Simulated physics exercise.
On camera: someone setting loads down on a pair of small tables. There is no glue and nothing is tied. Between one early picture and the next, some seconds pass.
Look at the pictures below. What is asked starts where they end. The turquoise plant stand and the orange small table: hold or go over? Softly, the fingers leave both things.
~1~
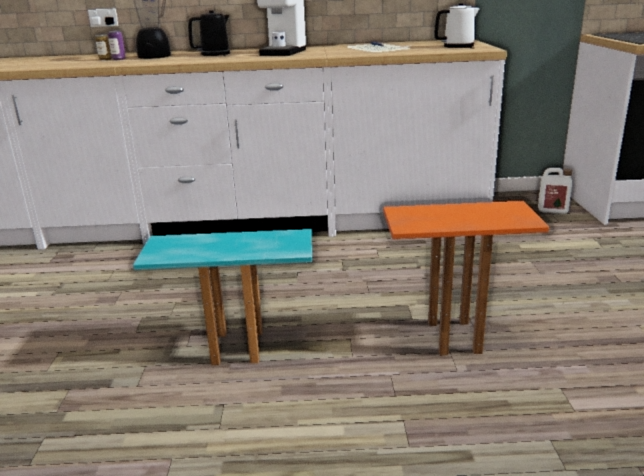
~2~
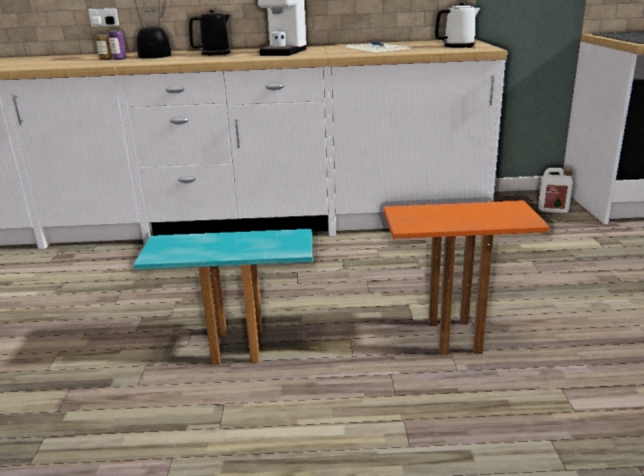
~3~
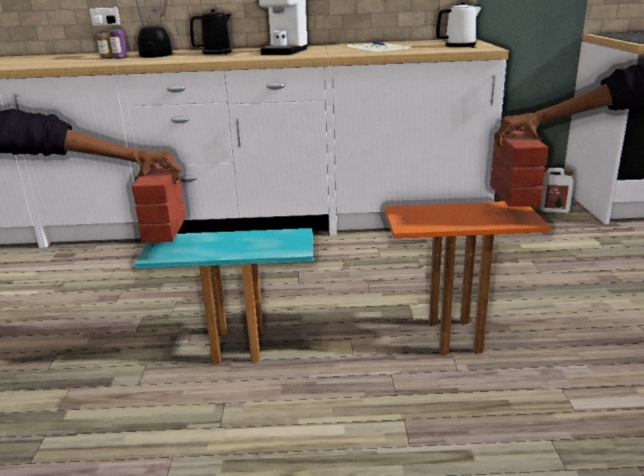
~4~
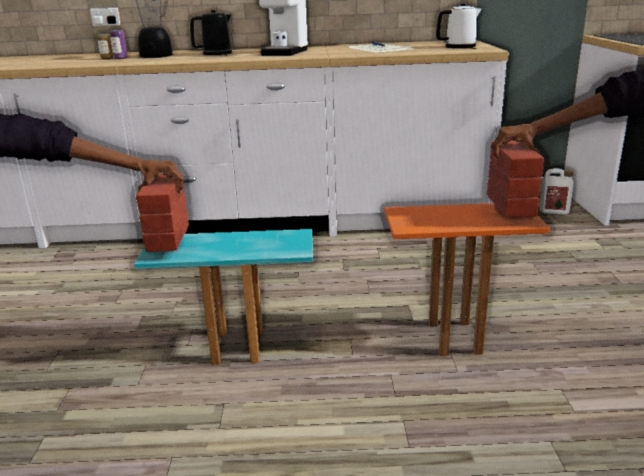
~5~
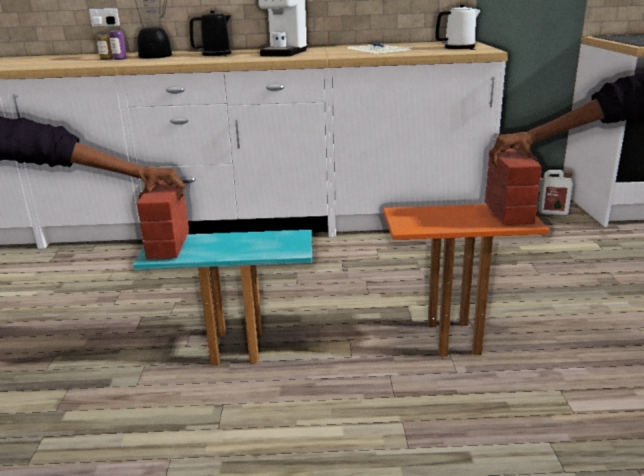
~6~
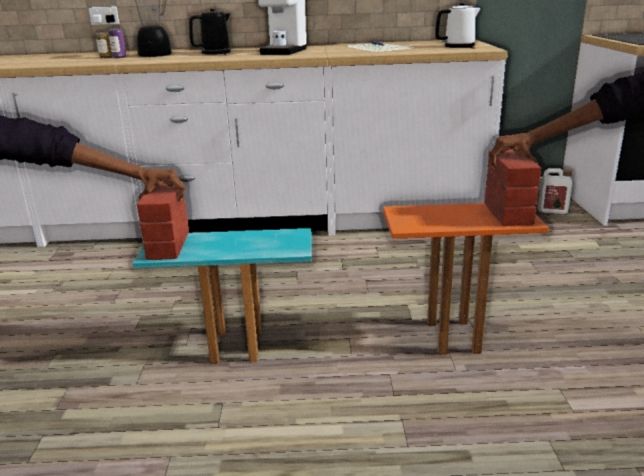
Turquoise plant stand - goes over; orange small table - goes over.
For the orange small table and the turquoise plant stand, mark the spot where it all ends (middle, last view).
(587, 275) and (118, 288), in that order.
Then, 0.52 s past the last view, turquoise plant stand leaning 24° off how it started near (176, 250); orange small table leaning 16° off how it started near (500, 217).
Then, 0.76 s past the last view, turquoise plant stand leaning 63° off how it started near (114, 282); orange small table leaning 50° off how it started near (568, 244).
Then, 0.96 s past the last view, turquoise plant stand leaning 63° off how it started near (116, 287); orange small table leaning 65° off how it started near (592, 260).
Finally, the turquoise plant stand overbalances, near (118, 288); the orange small table overbalances, near (586, 276).
